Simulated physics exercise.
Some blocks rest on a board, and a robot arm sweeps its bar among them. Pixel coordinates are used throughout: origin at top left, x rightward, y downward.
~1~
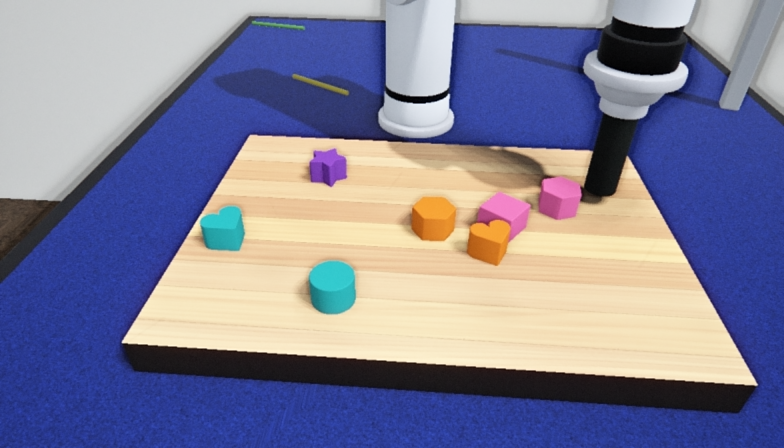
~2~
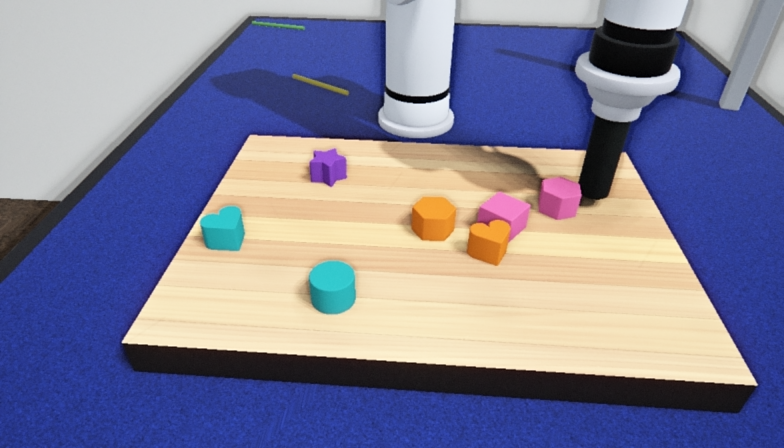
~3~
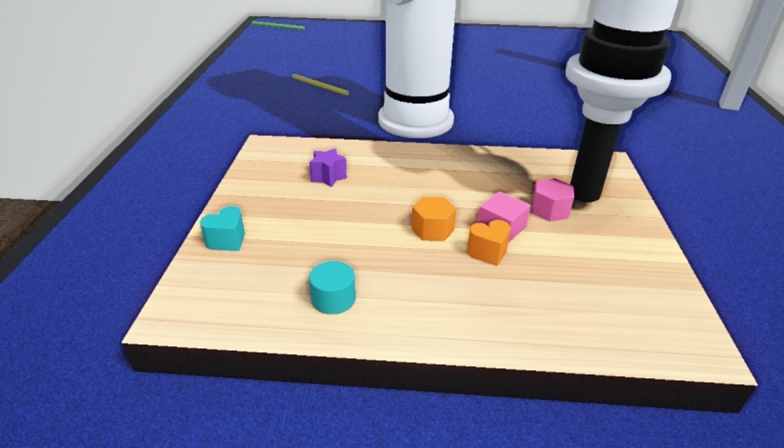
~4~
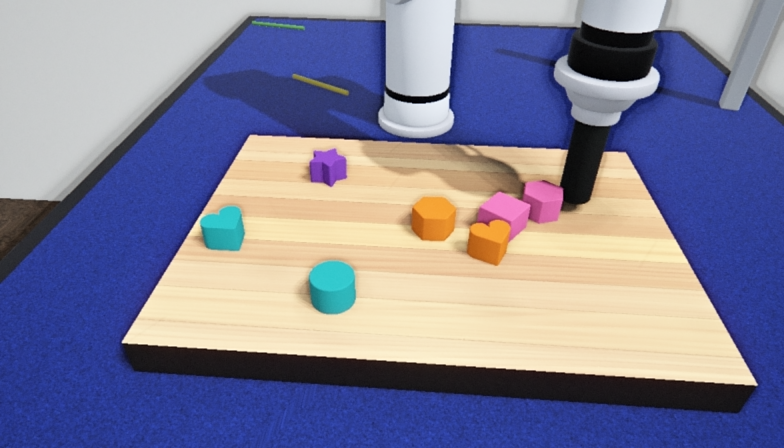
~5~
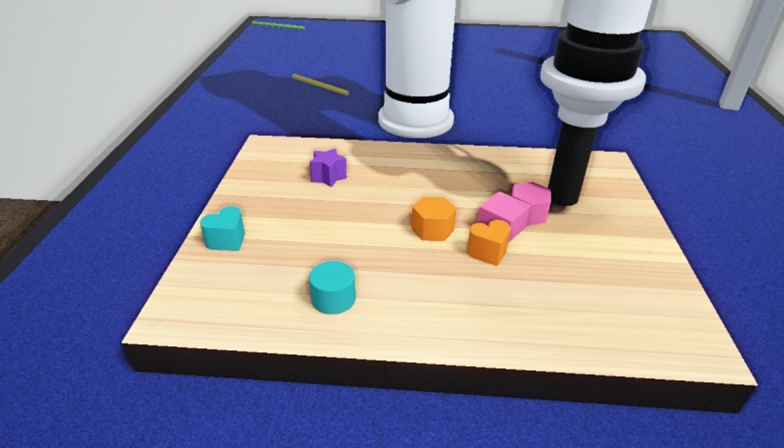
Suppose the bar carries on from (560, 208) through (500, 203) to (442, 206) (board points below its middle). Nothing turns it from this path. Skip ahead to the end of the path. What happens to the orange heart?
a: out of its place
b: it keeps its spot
a (out of its place)
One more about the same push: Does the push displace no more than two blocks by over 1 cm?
No, that is not how it ends up.
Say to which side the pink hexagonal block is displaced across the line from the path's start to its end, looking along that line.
Answer: Leftward.
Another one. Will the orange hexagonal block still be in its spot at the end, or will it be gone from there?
Here's my answer: The orange hexagonal block gets displaced.
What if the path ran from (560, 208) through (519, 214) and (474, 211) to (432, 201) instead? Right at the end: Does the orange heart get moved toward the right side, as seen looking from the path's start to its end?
Short answer: No.
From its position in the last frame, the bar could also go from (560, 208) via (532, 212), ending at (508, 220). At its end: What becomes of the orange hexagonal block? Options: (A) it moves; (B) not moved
That would be B.
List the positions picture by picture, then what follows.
Tip of the bar (600, 189), middles of tops, orange hexagonal block (434, 207), orange heart (492, 230), pink square (505, 205), pink hexagonal block (562, 187), in the first picture.
Bar (593, 192), nothing pushed, in the second picture.
Bar (584, 194), pink hexagonal block (555, 188), in the third picture.
Bar (574, 196), pink hexagonal block (544, 190), in the fourth picture.
Bar (562, 198), orange hexagonal block (434, 207), orange heart (492, 230), pink square (505, 205), pink hexagonal block (532, 192), in the fifth picture.
On the path given first. One third of the way, bar (521, 194); orange heart (488, 235); pink square (490, 213), turned 30° anticlockwise; pink hexagonal block (497, 193), turned 35° anticlockwise.
Two thirds of the way, bar (481, 193); orange hexagonal block (431, 208); orange heart (489, 239); pink square (480, 217), turned 60° anticlockwise; pink hexagonal block (464, 196), turned 65° anticlockwise.
At the end, bar (443, 195); orange hexagonal block (410, 221), turned 25° anticlockwise; orange heart (489, 239); pink square (480, 217), turned 60° anticlockwise; pink hexagonal block (433, 202), turned 85° anticlockwise.
